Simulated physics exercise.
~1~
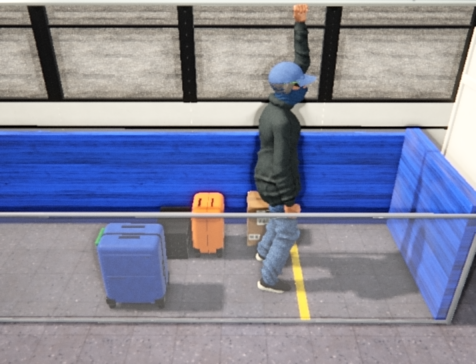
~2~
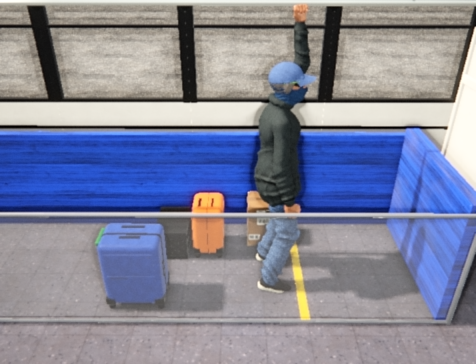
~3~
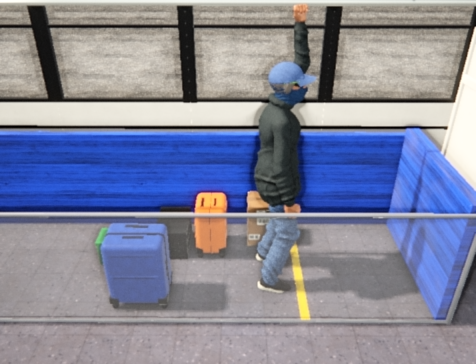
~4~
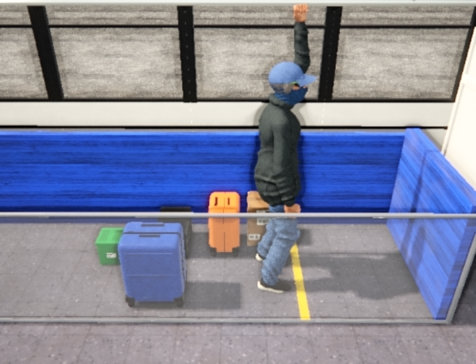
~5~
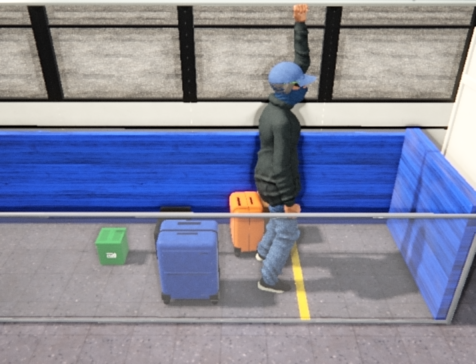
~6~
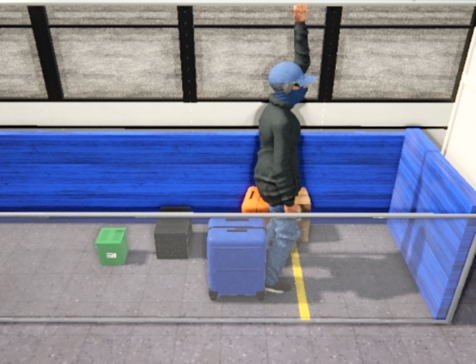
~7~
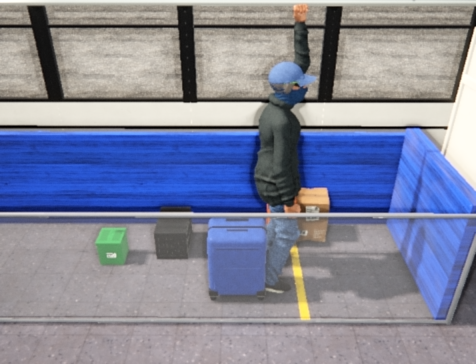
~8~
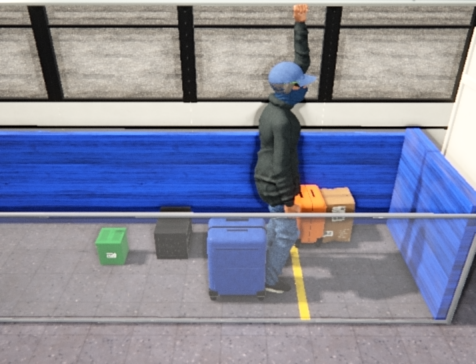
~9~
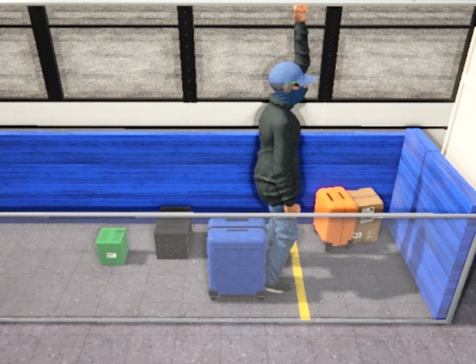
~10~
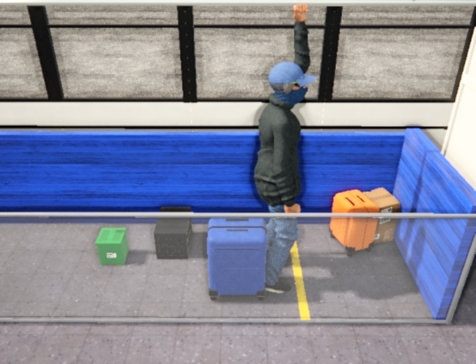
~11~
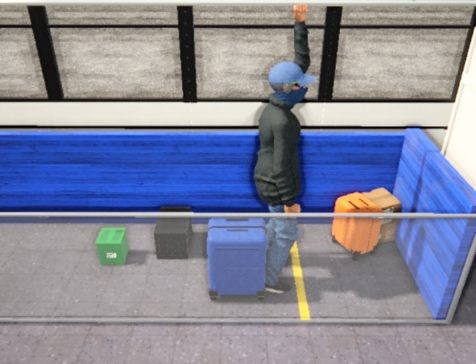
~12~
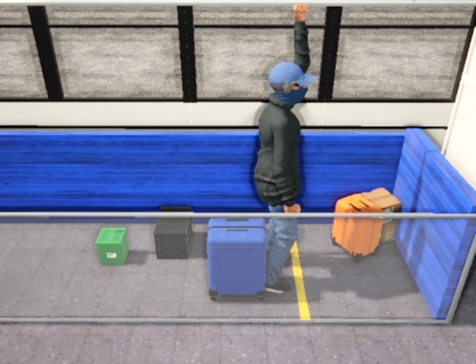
A big blue wheeled case rolls right across the floor of a shuttle bay, uncovering a green tub and a black crate that stay put behind it. A smaller orange case rolls the same way, passing behind a person who stands still with one arm raised. The blue case stops by the person's legs, short of the yellow line. The orange case emerges beyond them and crosses the line, with a brown box moving just ahead of it. Both come to rest close together near the blue wall on the right.
